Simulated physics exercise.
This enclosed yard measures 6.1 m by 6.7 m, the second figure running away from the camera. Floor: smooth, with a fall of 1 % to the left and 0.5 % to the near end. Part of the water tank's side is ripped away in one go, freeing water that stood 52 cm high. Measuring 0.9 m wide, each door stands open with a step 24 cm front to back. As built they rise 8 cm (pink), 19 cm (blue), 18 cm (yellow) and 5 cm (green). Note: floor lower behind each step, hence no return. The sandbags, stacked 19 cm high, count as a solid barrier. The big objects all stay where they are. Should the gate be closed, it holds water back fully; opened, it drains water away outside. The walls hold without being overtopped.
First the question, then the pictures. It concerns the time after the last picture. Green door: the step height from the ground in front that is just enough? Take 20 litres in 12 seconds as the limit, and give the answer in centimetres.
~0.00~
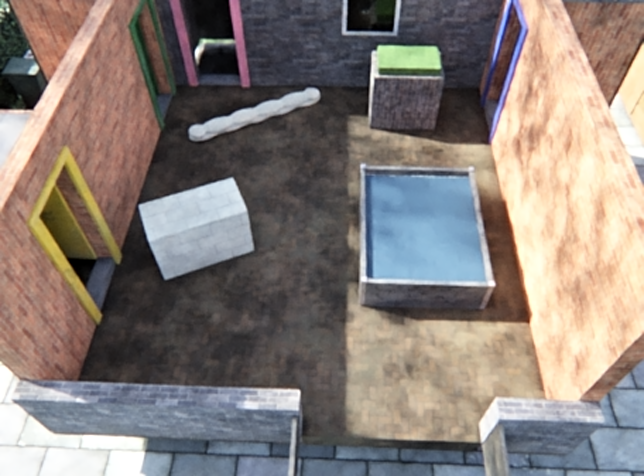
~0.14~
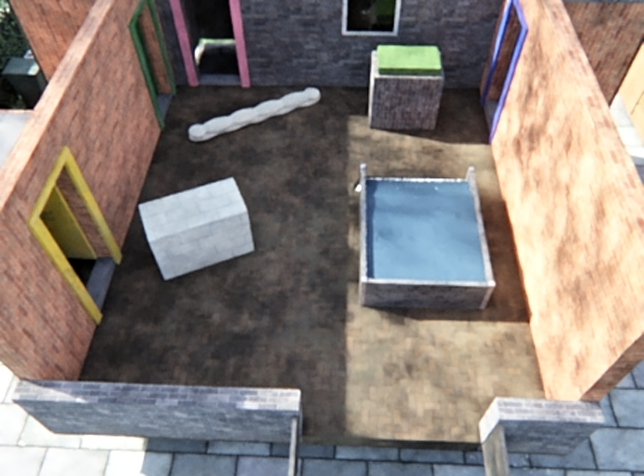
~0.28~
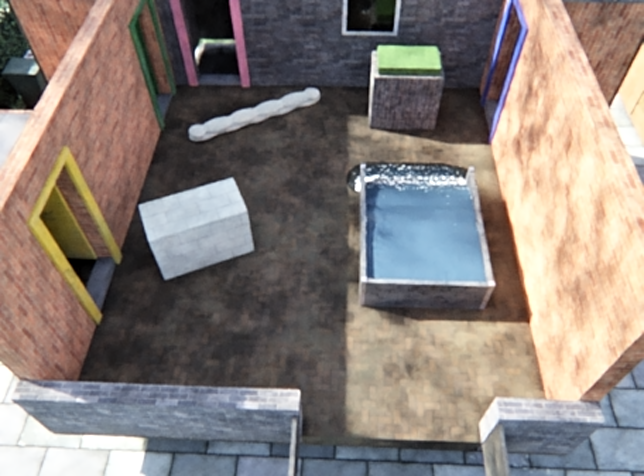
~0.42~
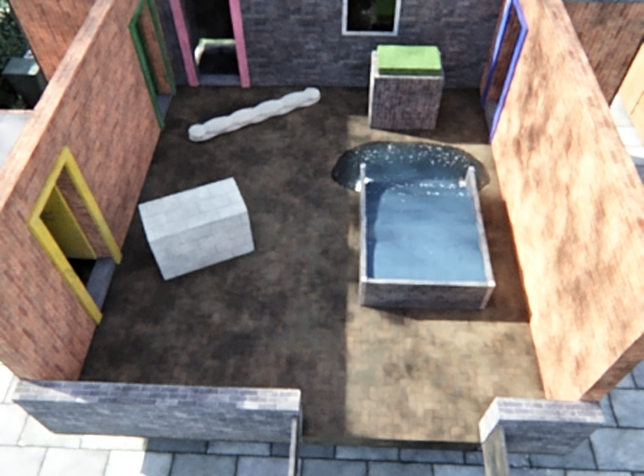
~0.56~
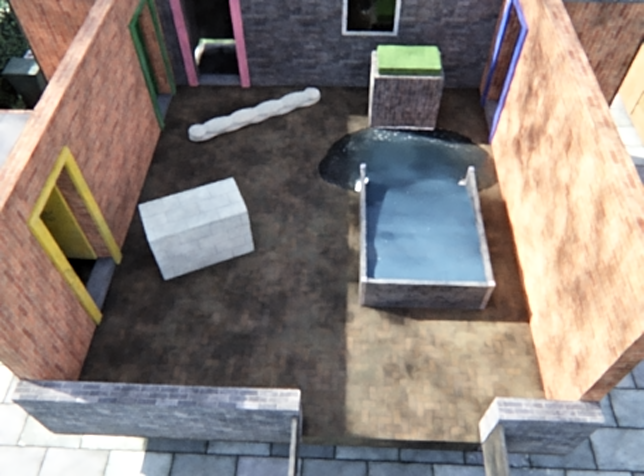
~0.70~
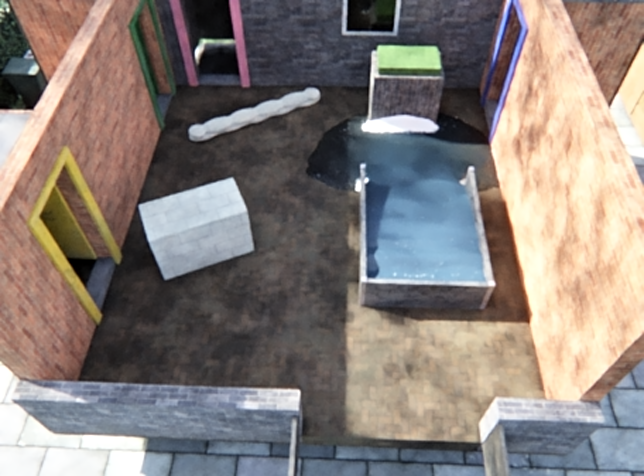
8 cm.
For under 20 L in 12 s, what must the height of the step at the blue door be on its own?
At the blue door you'd want roughly 20 cm.
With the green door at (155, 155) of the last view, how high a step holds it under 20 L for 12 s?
About 9.0 cm.
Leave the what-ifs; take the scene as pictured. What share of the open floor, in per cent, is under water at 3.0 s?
Near 35 per cent is wet.
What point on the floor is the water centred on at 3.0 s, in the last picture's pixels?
The centre of all the water is around (385, 159).
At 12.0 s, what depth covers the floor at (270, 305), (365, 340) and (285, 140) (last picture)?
In order: Around 4, 4 and 4 cm.
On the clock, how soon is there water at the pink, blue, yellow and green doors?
Door pink: 2.6 seconds; door blue: 0.9 seconds; door yellow: 4.0 seconds; door green: 3.6 seconds.
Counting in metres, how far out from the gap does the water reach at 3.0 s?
Roughly 4.8 m from the gap.
After 1.4 s water covers 20 % of the floor, deepest (34 cm) near (403, 137); it has not reached the green door.
After 3.0 s water covers 35 % of the floor, deepest (28 cm) near (473, 89); it has not reached the green door.
After 12.0 s water covers 95 % of the floor, deepest (9 cm) near (70, 408); 9 cm at the green door, 75 litres in over its 5 cm step.
At the green door as built, the water arrived by 3.6 s and peaked near 12 cm at 6.4 s.
Run again over the same 12 s with other heights there, 43 litres in over 6.5 cm, 13 litres over 9 cm. The limit of 20 litres is kept from about 8 cm up.
